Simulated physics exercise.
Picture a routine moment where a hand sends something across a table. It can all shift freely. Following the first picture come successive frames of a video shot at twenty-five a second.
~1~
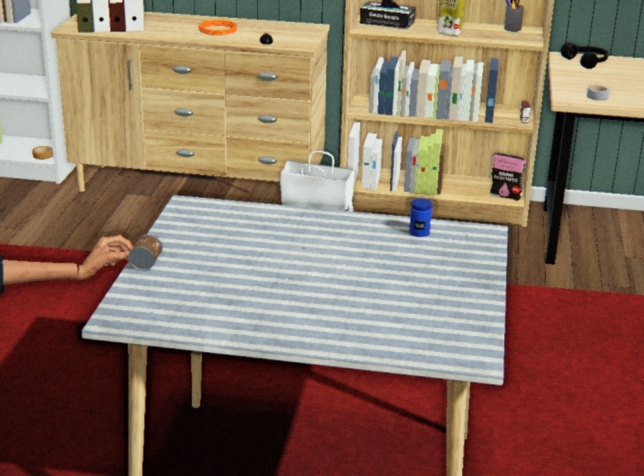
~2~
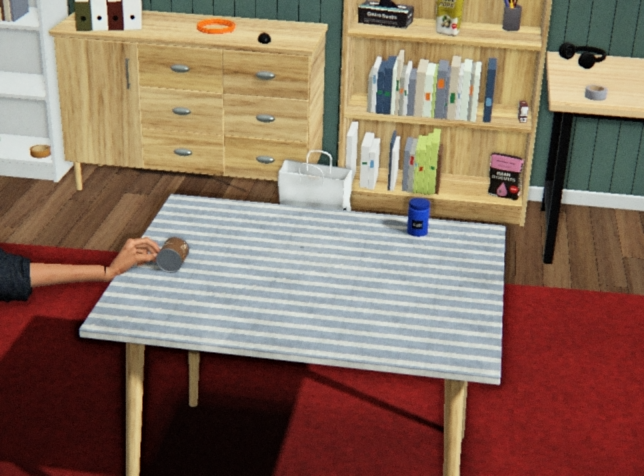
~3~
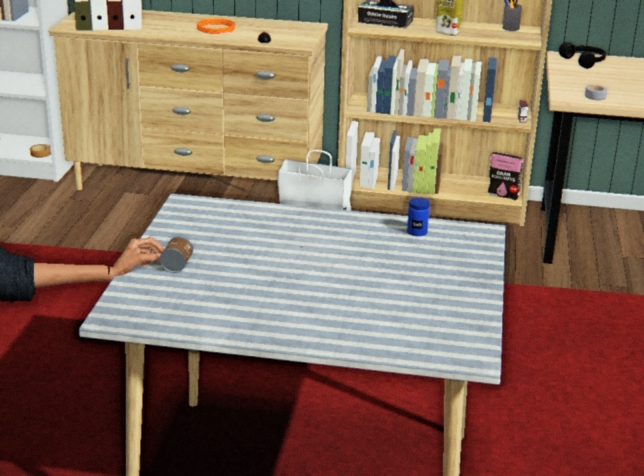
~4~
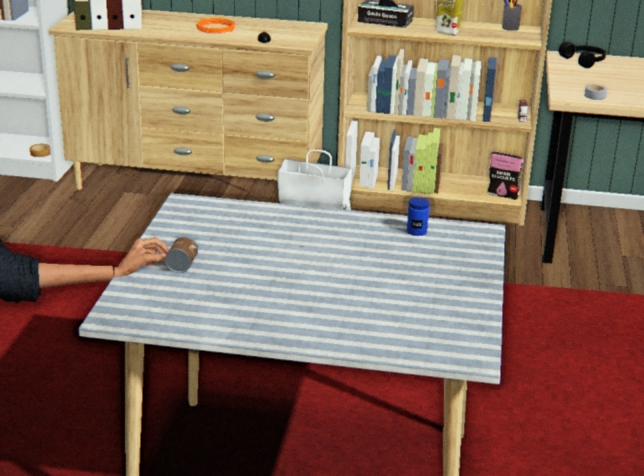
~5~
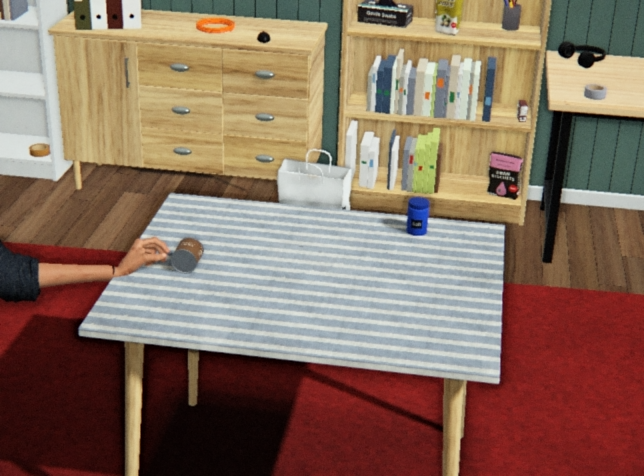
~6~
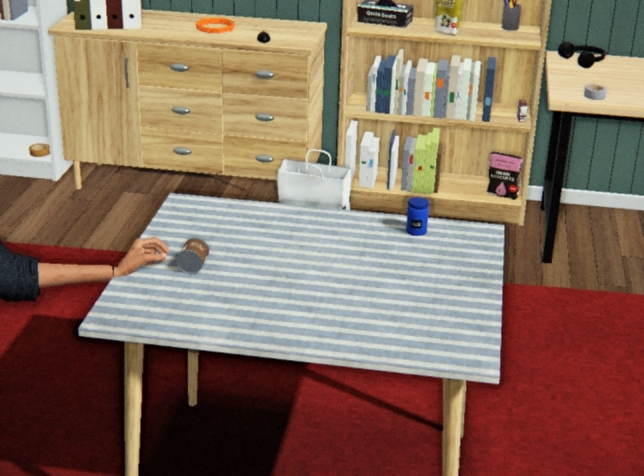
To begin with, a hand at the left holds a small brown tin on its side at the edge of a striped table, with a blue container near the back. The hand moves it a short way right, then the tin leaves the fingers and rolls slightly farther right.
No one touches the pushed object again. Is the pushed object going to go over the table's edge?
No, it stays on the table.
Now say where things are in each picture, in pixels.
The first picture shows under the hand; brown tin (146, 253).
The second picture shows under the hand; brown tin (173, 254).
The third picture shows under the hand; brown tin (177, 254).
The fourth picture shows brown tin (182, 255).
The fifth picture shows brown tin (187, 255) shifted a little.
The sixth picture shows brown tin (193, 256) shifted a little.
Then, 0.20 s on from there, brown tin shifted about its own width near (219, 259).
Then, 0.40 s on from there, brown tin shifted well along near (241, 261).
Then, 0.70 s on from there, brown tin shifted well along near (264, 263).
In the end, moved from the start, brown tin. At the end, from the last picture's camera, brown tin near (278, 265).
